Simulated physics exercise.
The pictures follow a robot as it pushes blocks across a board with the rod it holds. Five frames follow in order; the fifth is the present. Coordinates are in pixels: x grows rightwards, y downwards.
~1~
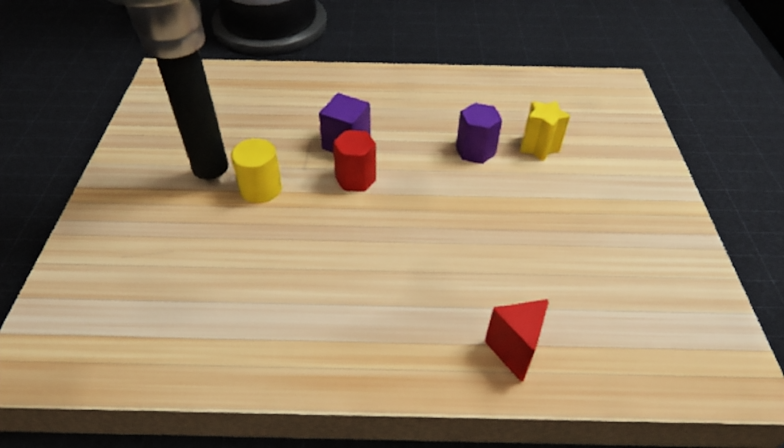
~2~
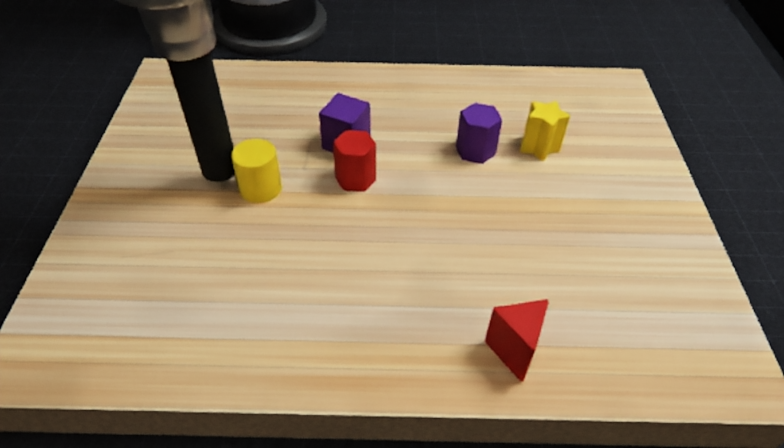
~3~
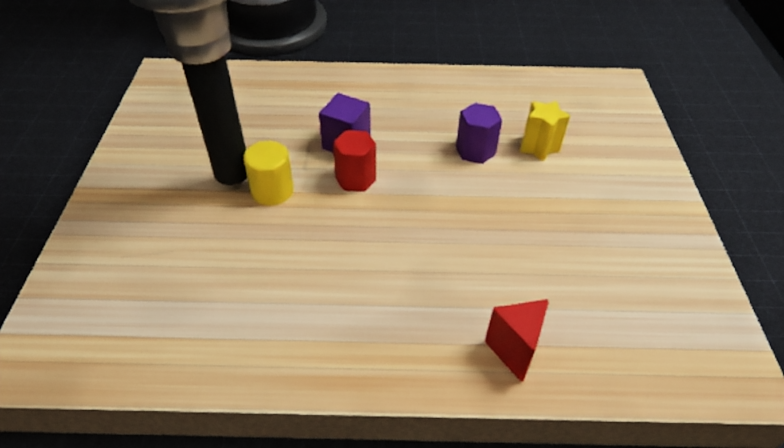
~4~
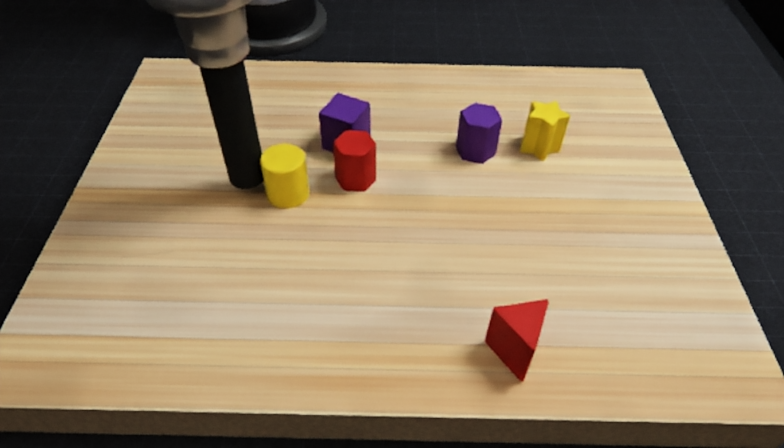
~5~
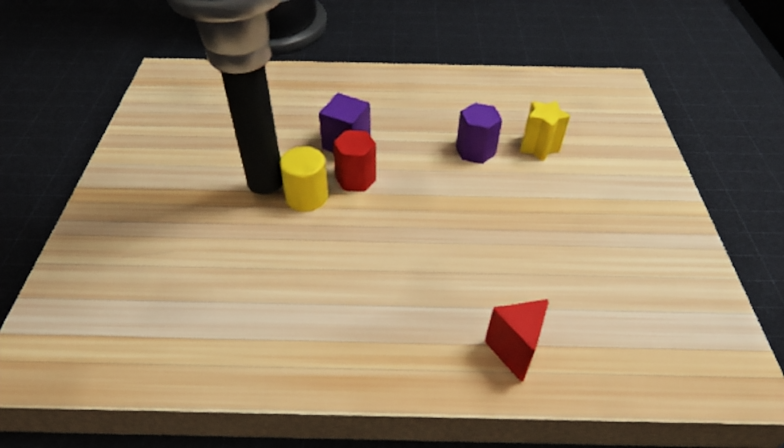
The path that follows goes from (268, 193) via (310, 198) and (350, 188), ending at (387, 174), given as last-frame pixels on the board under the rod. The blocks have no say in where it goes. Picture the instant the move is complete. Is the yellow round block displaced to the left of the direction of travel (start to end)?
No.
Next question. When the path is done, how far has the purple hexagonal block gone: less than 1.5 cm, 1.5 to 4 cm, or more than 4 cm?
Result: Under 1.5 cm.
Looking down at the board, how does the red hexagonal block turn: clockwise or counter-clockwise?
Anticlockwise.
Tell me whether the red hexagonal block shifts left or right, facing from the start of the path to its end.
My prediction: Leftwards.
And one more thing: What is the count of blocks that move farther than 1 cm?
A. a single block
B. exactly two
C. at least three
I'll go with B - exactly two.
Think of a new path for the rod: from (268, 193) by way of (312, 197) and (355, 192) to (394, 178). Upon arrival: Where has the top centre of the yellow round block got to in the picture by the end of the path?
Answer: (411, 168).
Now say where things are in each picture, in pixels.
In the first frame, lower end of the rod (211, 168), tops of blocks, yellow round block (253, 151), purple square piece (345, 107), red hexagonal block (354, 142), purple hexagonal block (482, 114).
In the second frame, rod (220, 170), blocks as before.
In the third frame, rod (233, 173), yellow round block (266, 154).
In the fourth frame, rod (248, 177), yellow round block (282, 157).
In the fifth frame, rod (266, 182), yellow round block (302, 160), purple square piece (345, 107), red hexagonal block (354, 142), purple hexagonal block (482, 114).
The first path, step by step. One third of the way, rod (309, 187); yellow round block (348, 164); red hexagonal block (367, 139), turned 40° anticlockwise.
Two thirds of the way, rod (351, 176); yellow round block (385, 166); red hexagonal block (379, 133), turned 60° anticlockwise.
At the end, rod (387, 162); yellow round block (396, 166); purple square piece not moved; red hexagonal block (405, 116), turned 95° anticlockwise; purple hexagonal block not moved.
